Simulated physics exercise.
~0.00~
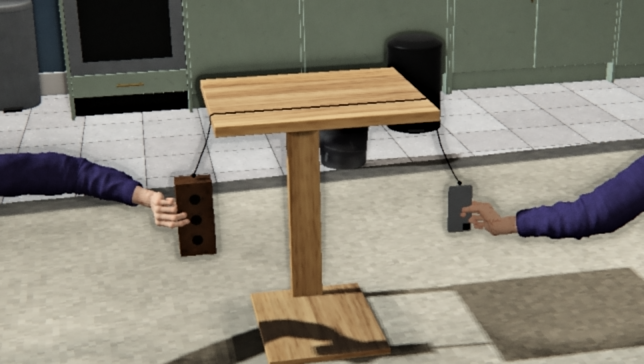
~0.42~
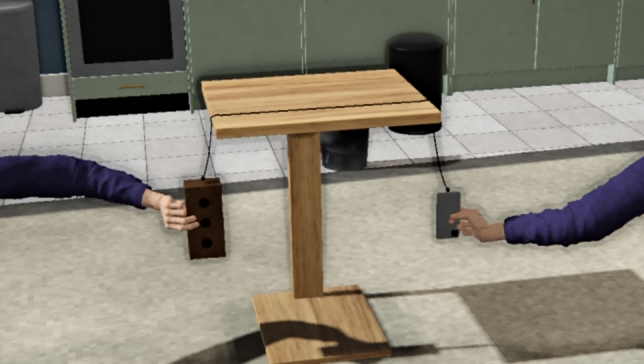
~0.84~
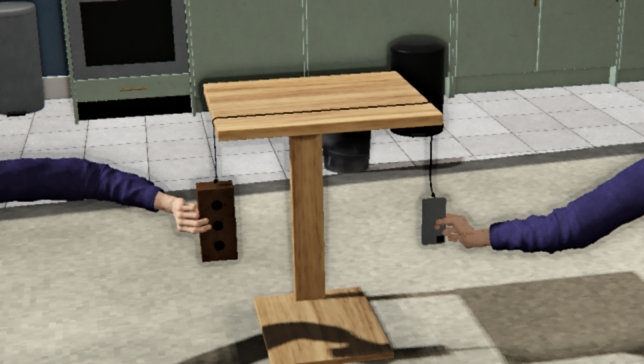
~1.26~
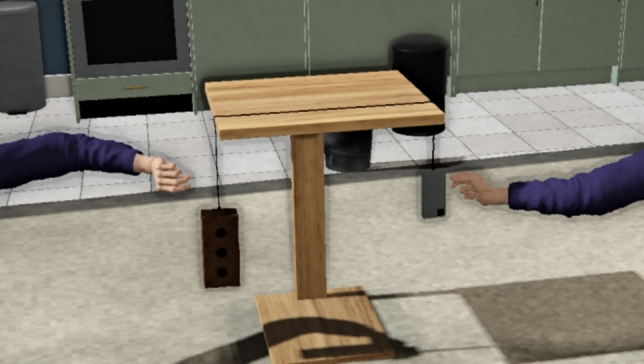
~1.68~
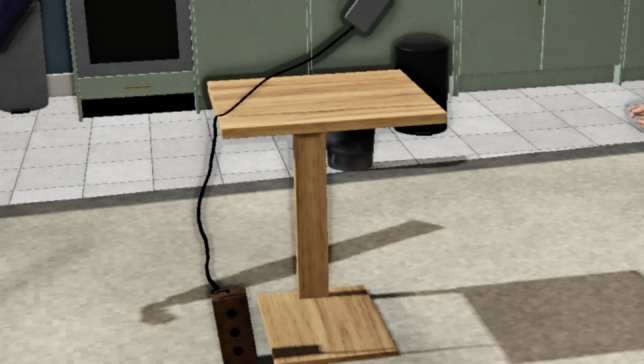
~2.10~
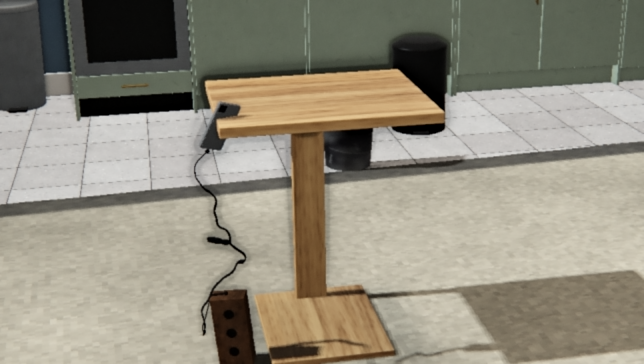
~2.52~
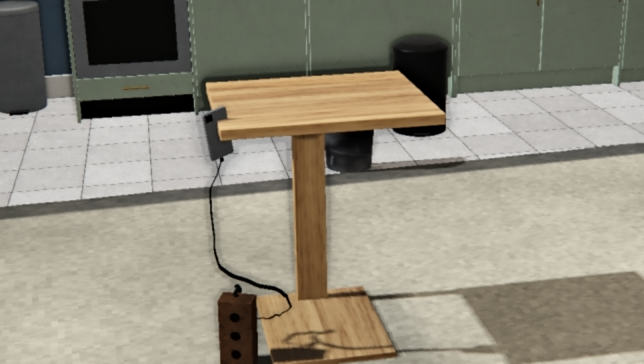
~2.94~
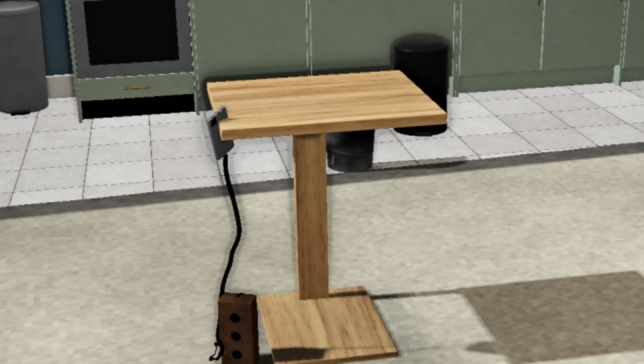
Two hands held a brown brick and a grey phone on a dark cord draped over a wooden table, then let go; the brick dropped to the floor on the left, pulling the phone up across the top until it rested at the left edge.
